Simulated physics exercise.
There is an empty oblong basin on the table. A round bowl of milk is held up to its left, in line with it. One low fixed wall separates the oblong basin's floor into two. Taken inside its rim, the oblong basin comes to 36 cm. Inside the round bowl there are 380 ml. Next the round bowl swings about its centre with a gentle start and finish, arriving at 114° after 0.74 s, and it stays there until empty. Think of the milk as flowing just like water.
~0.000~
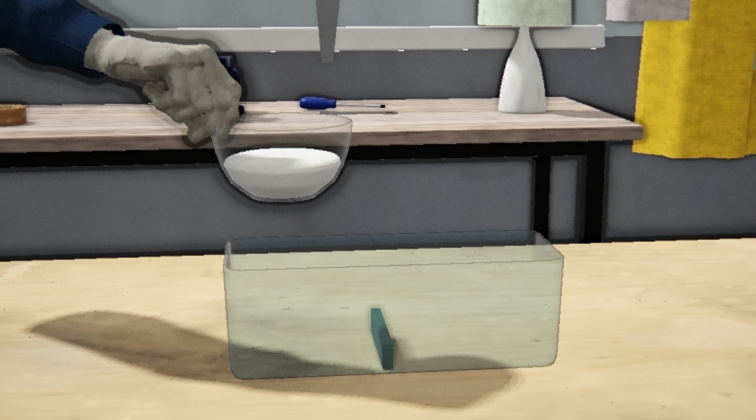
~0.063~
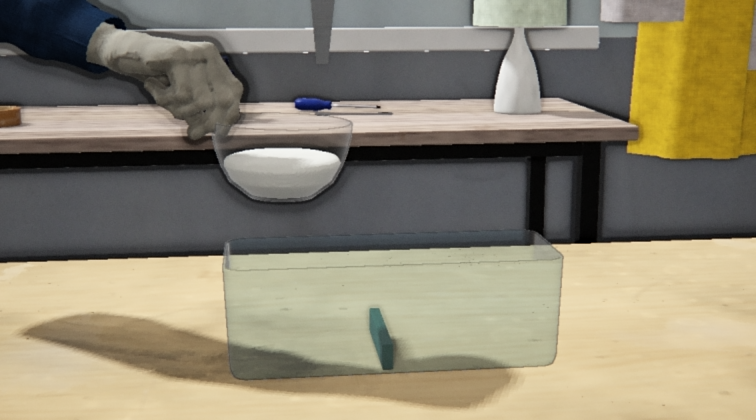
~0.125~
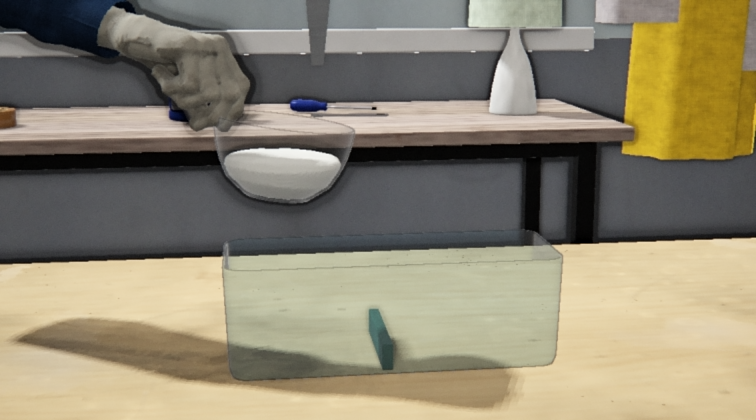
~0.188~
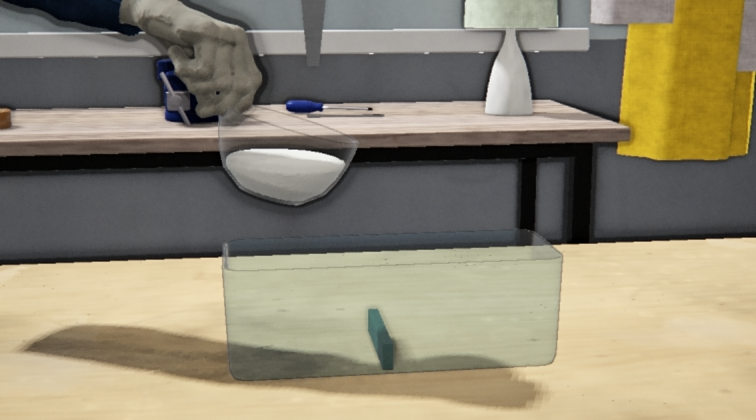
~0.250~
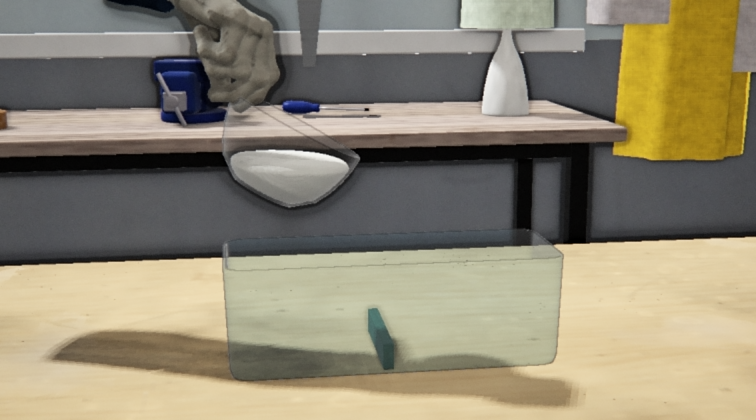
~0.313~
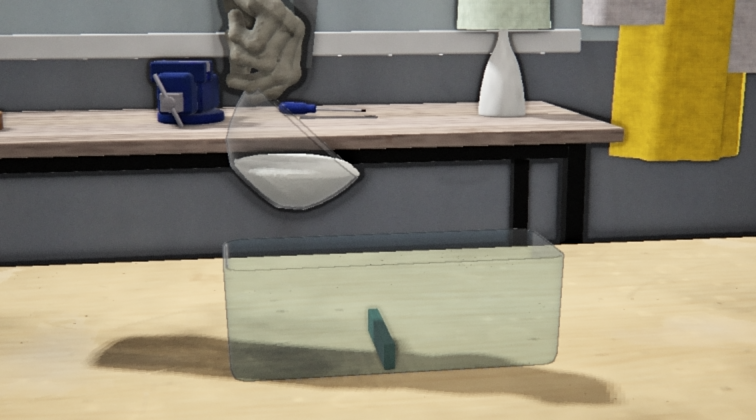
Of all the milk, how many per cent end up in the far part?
Roughly 48 per cent.
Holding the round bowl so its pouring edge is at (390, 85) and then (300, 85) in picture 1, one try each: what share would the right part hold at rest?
The first try gives around 85 percent, the second around 10 percent.
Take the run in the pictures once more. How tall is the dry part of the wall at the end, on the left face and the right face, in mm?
Measured: Left around 20 mm, right around 22 mm.
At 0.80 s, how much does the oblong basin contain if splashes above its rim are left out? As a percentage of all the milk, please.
Some 100 per cent.
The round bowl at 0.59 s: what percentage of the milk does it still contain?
Around 14 in a hundred.
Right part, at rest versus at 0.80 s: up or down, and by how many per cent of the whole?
I'd say it grows by some 2.
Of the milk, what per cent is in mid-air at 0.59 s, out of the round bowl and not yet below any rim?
18 %.
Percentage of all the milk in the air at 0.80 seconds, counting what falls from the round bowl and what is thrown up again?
Something like 0 per cent of the total.
By 0.59 s the tilt is 103° and 14 per cent is still to pour, 31 is left of the wall and 37 right of it.
By 0.80 s the tilt is 114° and 0 per cent is still to pour, 53 is left of the wall and 46 right of it.
By 1.01 s the tilt is 114° and 0 per cent is still to pour, 51 is left of the wall and 48 right of it.
By 1.24 s the tilt is 114° and 0 per cent is still to pour, 51 is left of the wall and 48 right of it.
At rest 51 per cent lies left of the wall, 48 right of it and 1 outside.
